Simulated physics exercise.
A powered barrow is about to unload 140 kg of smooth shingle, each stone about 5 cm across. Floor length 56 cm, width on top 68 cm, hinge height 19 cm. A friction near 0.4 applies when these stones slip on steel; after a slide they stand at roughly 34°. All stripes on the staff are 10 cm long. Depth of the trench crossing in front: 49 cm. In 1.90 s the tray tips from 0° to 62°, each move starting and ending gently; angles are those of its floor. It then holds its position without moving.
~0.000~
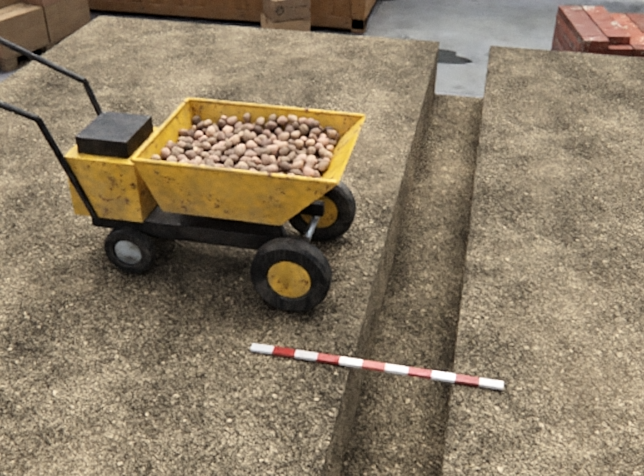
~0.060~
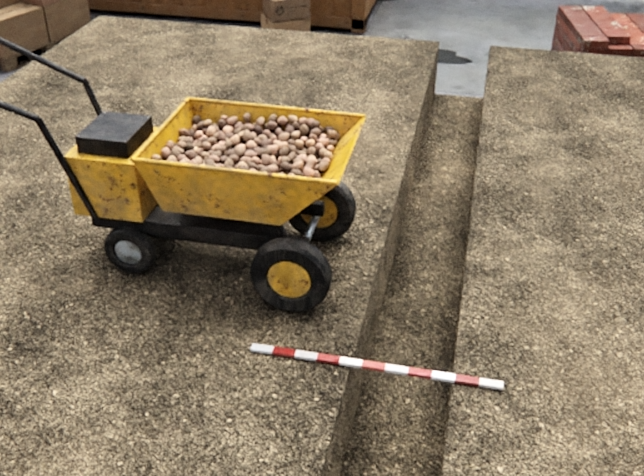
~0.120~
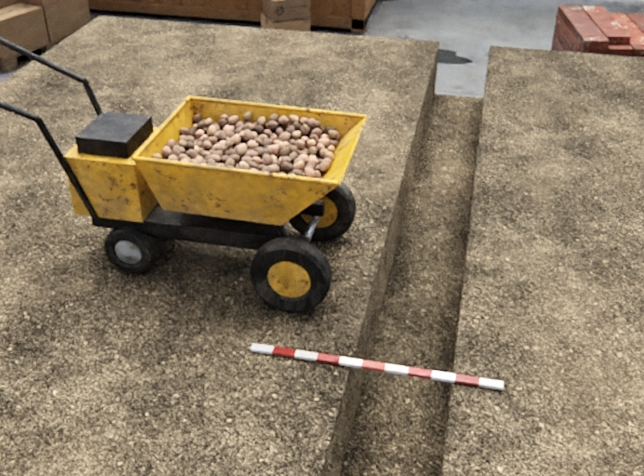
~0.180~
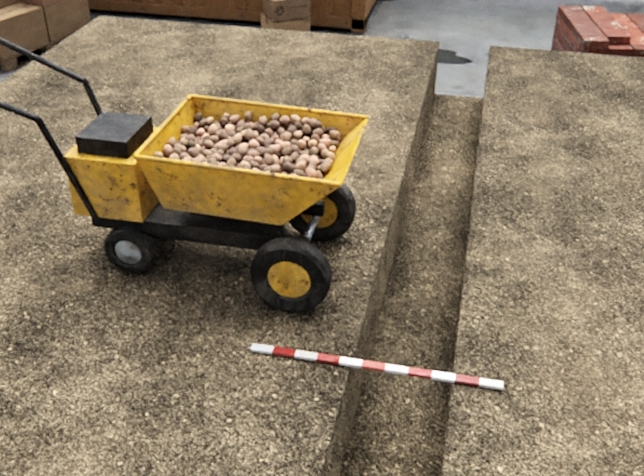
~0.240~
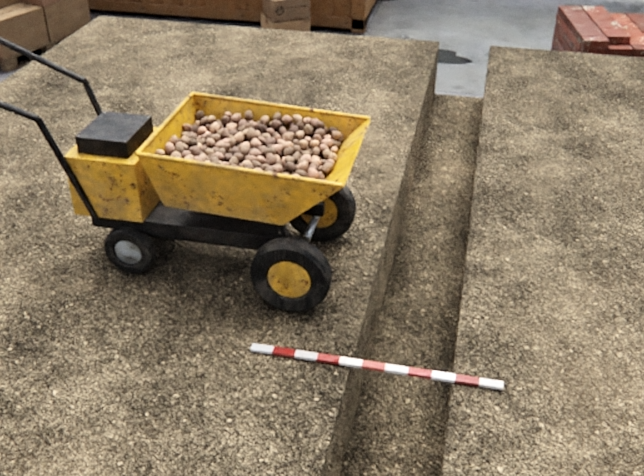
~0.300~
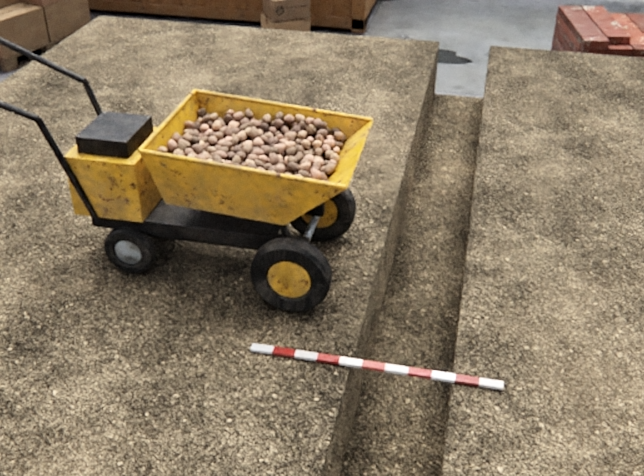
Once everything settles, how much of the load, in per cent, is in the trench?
Once it settles, about 60 per cent of the load is there.
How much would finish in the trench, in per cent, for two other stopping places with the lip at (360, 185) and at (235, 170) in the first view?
Roughly 40 in a hundred from the first, 80 in a hundred from the second.
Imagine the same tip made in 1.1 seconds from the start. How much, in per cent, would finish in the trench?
With that timing, about 50 per cent.
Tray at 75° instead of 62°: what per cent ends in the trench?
Then roughly 65 percent.
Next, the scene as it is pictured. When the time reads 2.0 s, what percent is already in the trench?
I'd say near 30 per cent at that time.
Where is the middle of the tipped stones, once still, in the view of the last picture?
Middle at around (444, 350), I'd say.
After 1.4 s the floor is at 52°; 99 % in the tray, 1 % in the trench; the foremost stones are at (427, 230).
After 2.0 s the floor is at 62°; 44 % in the tray, 29 % in the trench, 27 % past the trench; the foremost stones are at (551, 295).
After 2.3 s the floor is at 62°; 19 % in the tray, 40 % in the trench, 40 % past the trench; the foremost stones are at (617, 300).
After 4.3 s the floor is at 62°; 0 % in the tray, 60 % in the trench, 40 % past the trench; the foremost stones are past the picture's edge.
